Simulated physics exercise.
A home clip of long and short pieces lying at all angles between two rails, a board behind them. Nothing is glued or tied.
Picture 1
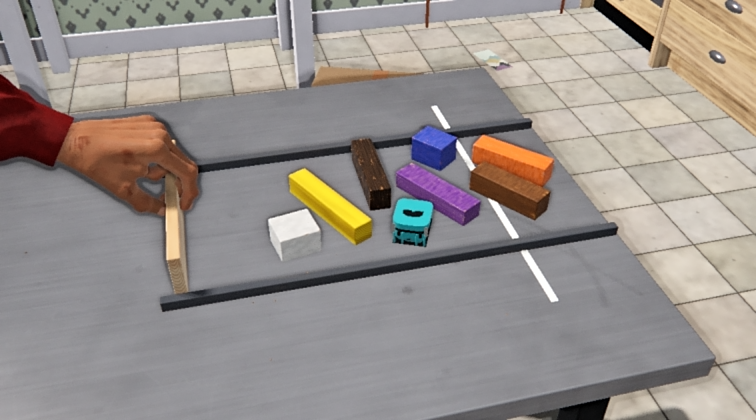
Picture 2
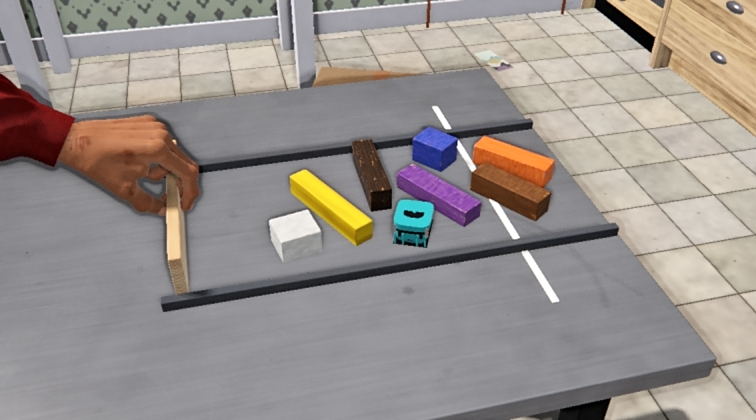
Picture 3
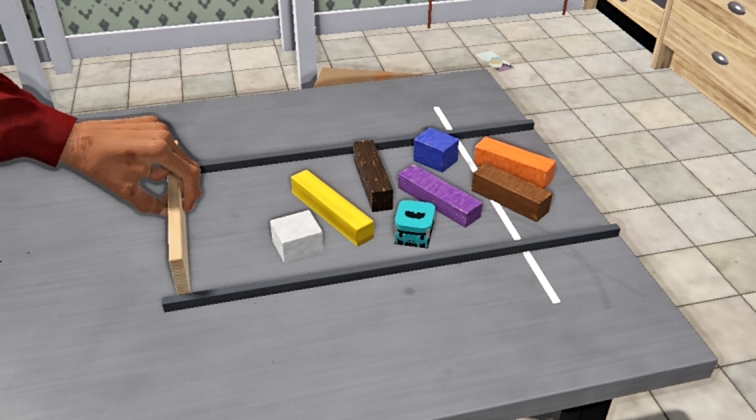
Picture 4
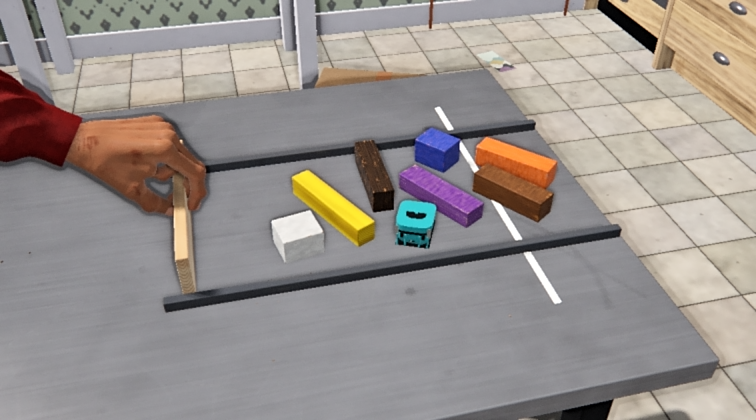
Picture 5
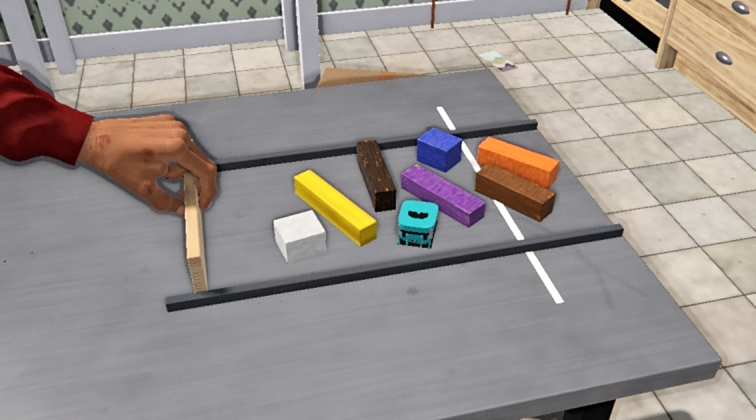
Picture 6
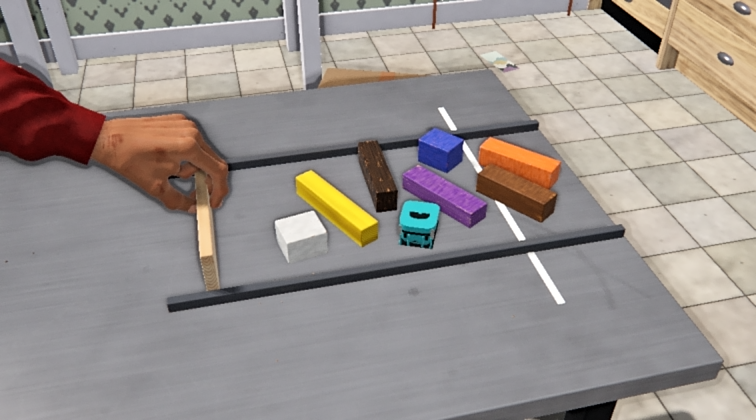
The video shows a hand holding an upright wooden board between two dark rails on a gray table, then sliding it slightly right toward colored blocks and bars of varied lengths, which stay in place around a white line.
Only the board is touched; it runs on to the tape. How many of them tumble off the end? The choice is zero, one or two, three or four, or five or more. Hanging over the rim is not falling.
As it turns out, the number that fall off is one or two.
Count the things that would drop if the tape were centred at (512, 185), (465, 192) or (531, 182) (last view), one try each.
It would be 3, 0 and 4.
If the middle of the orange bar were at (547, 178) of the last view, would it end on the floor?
It comes down.
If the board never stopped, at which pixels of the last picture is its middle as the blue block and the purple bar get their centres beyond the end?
Near (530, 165) and (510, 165).
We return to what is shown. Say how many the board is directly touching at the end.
That makes 3.
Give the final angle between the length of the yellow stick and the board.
About 30°.
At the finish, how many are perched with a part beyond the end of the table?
0 of them.
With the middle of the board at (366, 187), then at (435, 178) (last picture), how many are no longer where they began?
By then 5, and 8.
Soon after, none off yet; orange bar at rest near (519, 163); brown bar at rest near (515, 192); blue block at rest near (441, 150).
After that, none off yet; orange bar displaced a little near (540, 154); brown bar displaced a little near (555, 185); blue block displaced about its own width near (478, 139).
In the end, the number that fall off is one or two; gone, brown bar and orange bar.
